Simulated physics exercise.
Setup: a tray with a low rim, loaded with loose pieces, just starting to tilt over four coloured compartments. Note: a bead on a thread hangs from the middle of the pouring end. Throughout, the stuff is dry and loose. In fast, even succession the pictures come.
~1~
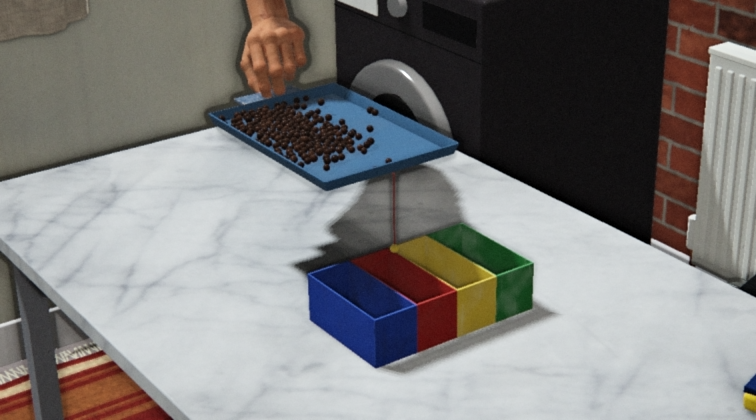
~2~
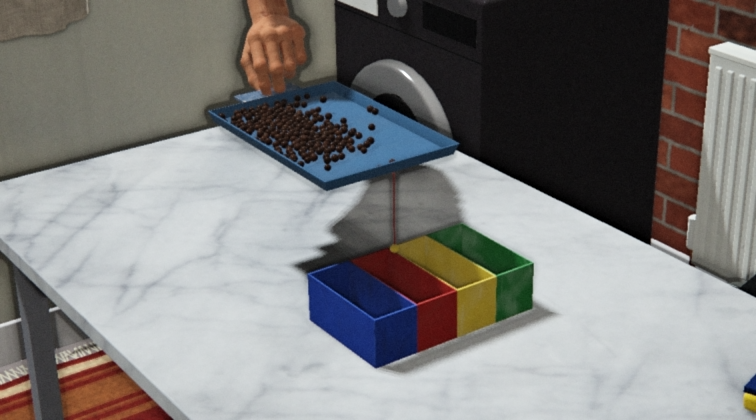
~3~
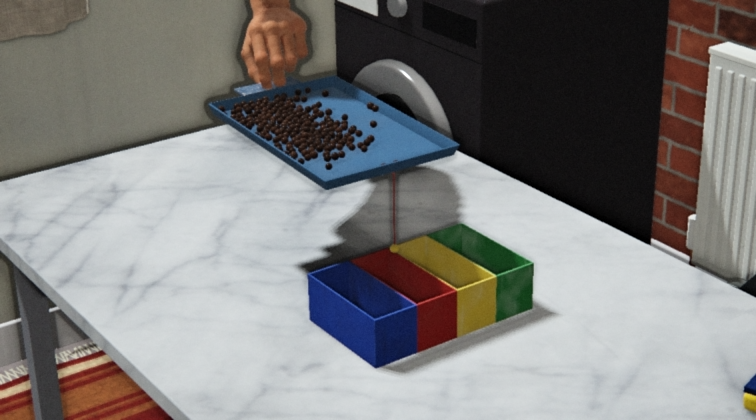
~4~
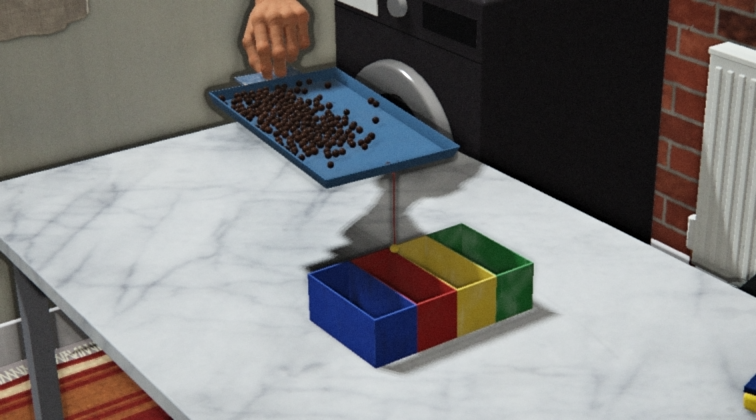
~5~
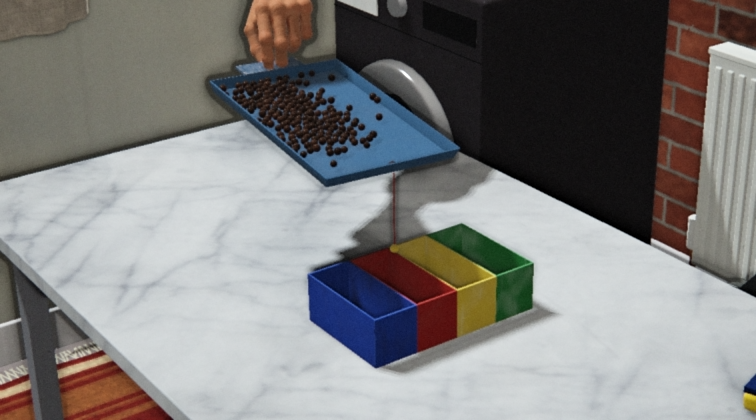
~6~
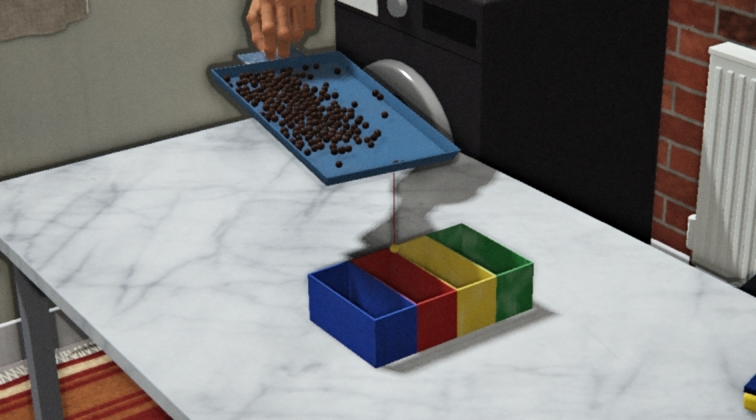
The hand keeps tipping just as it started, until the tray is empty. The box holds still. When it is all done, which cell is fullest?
Fullest: The green cell.
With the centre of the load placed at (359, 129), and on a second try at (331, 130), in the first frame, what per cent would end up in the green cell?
Some 60 and then some 60 per cent.
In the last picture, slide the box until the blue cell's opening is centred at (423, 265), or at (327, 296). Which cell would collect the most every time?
Position one: The red cell. Position two: The green one.
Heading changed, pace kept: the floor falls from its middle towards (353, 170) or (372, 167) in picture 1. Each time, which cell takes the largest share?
That blue cell, then the cell in blue.
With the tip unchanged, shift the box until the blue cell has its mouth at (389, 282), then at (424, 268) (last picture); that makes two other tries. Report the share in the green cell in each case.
Trial 1 around 20 percent, trial 2 around 0 percent.
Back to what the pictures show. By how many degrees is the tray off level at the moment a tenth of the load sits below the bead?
It's turned some 45 degrees by then.
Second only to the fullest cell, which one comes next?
Place 2: Yellow.
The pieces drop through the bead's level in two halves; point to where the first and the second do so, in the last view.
The first part passes (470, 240); everything after passes (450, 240).
Soon, tray tipped steeply; about two thirds on the tray; a small part in the green cell; a small part in the yellow cell; a stray few in the red cell; a stray few in the blue cell; a small part falling or outside the box.
A while on, tray tipped right over; a stray few on the tray; about half in the green cell; about a third in the yellow cell; a small part in the red cell; a stray few in the blue cell; a small part falling or outside the box.
Towards the end, tray tipped past a quarter turn; about half in the green cell; about a third in the yellow cell; a small part in the red cell; a stray few in the blue cell; a small part falling or outside the box.
Finally, tray tipped past a quarter turn; about half in the green cell; about a third in the yellow cell; a small part in the red cell; a stray few in the blue cell; a small part outside the box.
